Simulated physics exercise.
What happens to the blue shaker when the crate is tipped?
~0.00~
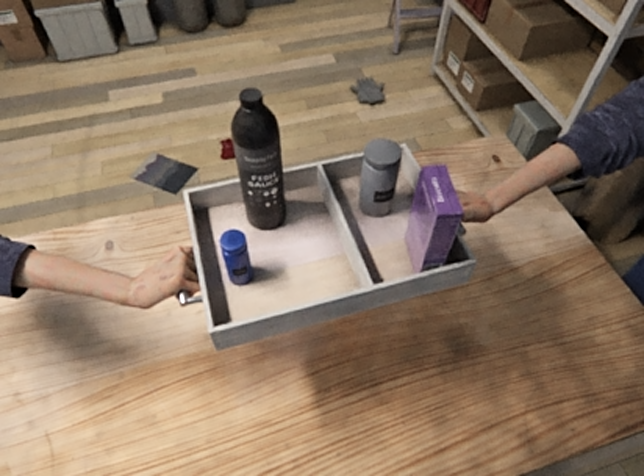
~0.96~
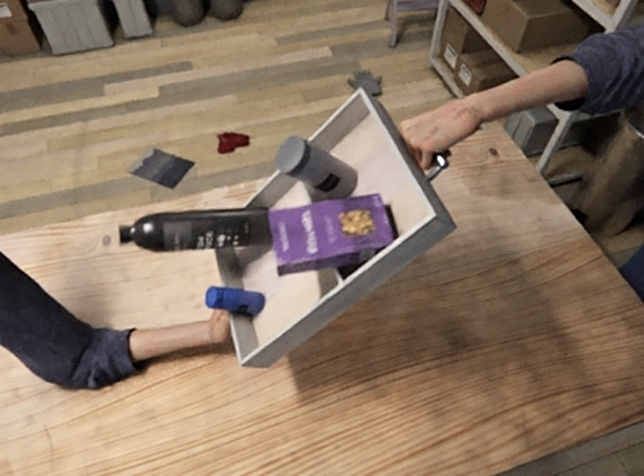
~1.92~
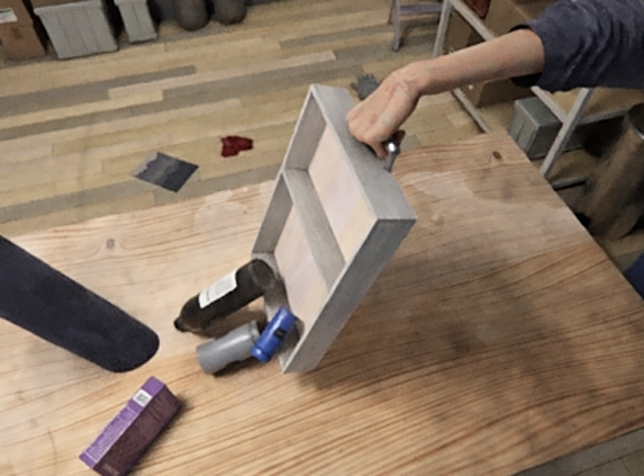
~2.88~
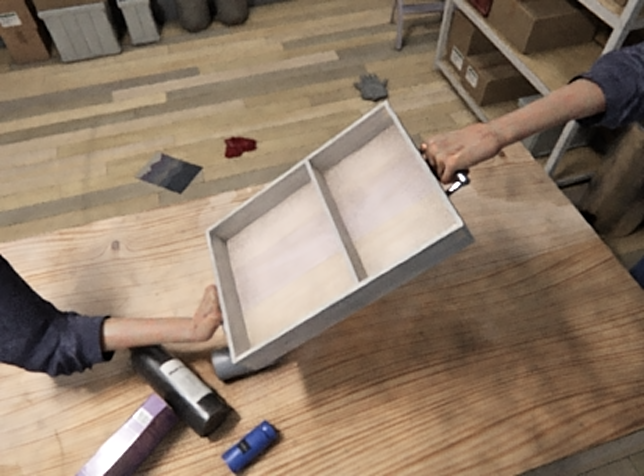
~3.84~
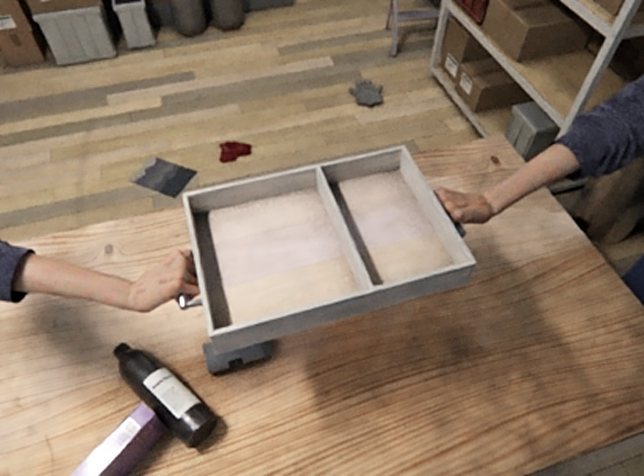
The blue shaker gets tipped out of the low left side of the crate and lands on the table.
